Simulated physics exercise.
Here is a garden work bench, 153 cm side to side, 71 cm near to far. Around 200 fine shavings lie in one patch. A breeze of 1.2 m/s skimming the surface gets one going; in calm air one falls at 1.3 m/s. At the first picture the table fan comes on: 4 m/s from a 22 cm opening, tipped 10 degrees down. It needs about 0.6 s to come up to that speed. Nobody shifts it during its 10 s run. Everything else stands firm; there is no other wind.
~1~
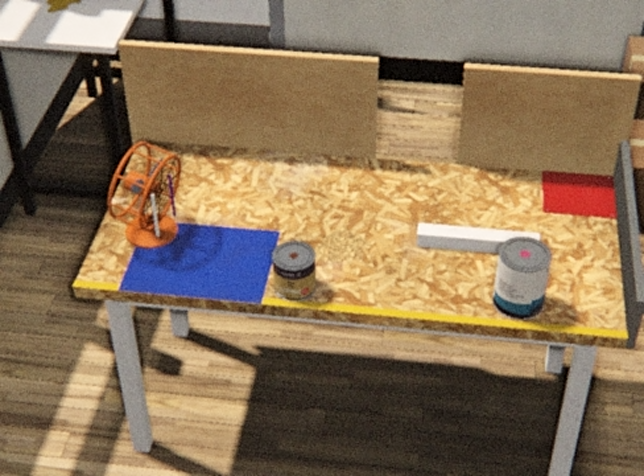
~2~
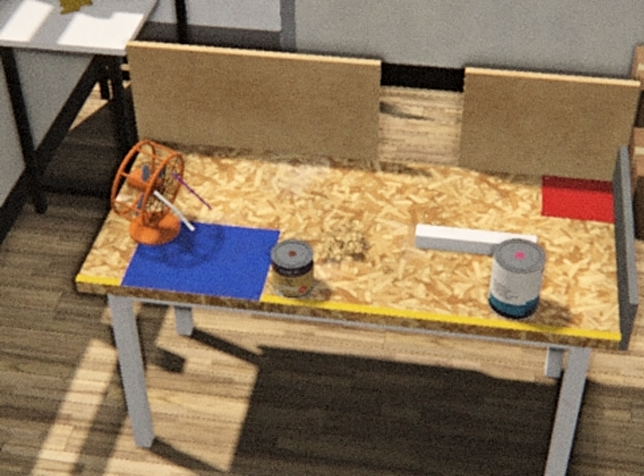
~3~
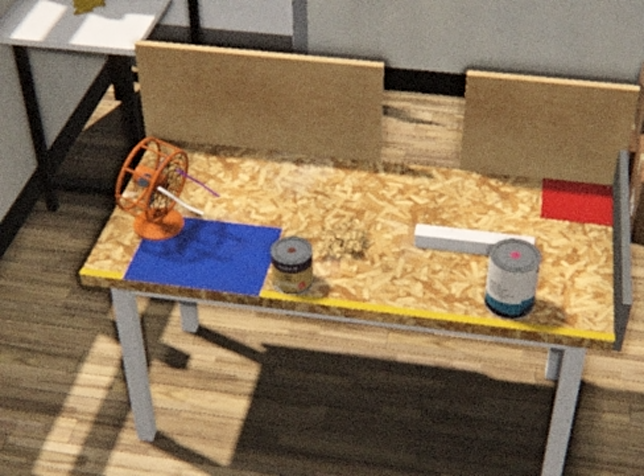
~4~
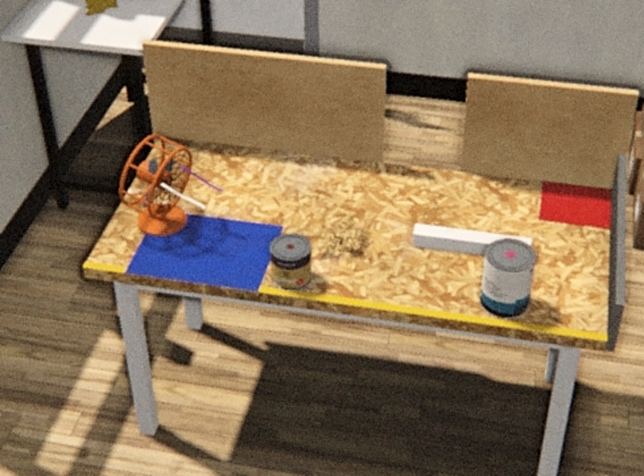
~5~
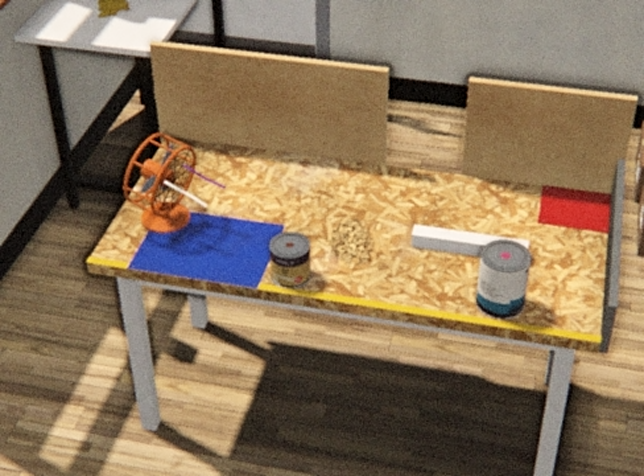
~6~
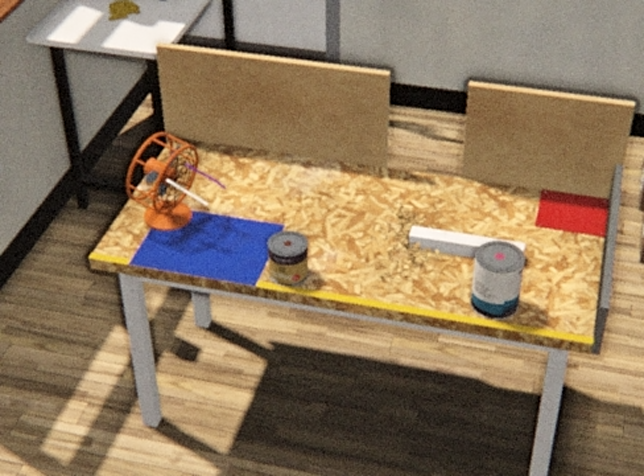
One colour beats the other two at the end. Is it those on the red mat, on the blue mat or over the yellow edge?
It is red that takes the most.
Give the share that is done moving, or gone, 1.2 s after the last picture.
Near 40 %.
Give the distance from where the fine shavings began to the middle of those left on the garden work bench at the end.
Roughly 75 cm.
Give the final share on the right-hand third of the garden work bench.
Near 80 %.
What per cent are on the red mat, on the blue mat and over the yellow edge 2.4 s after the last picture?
Roughly 40 % red, 0 % blue, 15 % yellow.
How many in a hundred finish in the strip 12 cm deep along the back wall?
Near 80 %.
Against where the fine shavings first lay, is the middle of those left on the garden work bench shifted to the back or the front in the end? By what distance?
To the back, by about 40 cm.
Then, 1.2 s after the last picture, 39 % are on the red mat, 14 % over the yellow edge and 0 % on the blue mat; the middle of those still in play is near (558, 197); 43 % have settled or left.
Then, 2.4 s after the last picture, 42 % are on the red mat, 15 % over the yellow edge and 0 % on the blue mat; the middle of those still in play is near (566, 197); 50 % have settled or left.
Then, 4.7 s after the last picture, 40 % are on the red mat, 15 % over the yellow edge and 0 % on the blue mat; the middle of those still in play is near (553, 194); 59 % have settled or left.
Then, 9.2 s after the last picture, at the end, 37 % are on the red mat, 15 % over the yellow edge and 0 % on the blue mat; the middle of those still in play is near (553, 194).
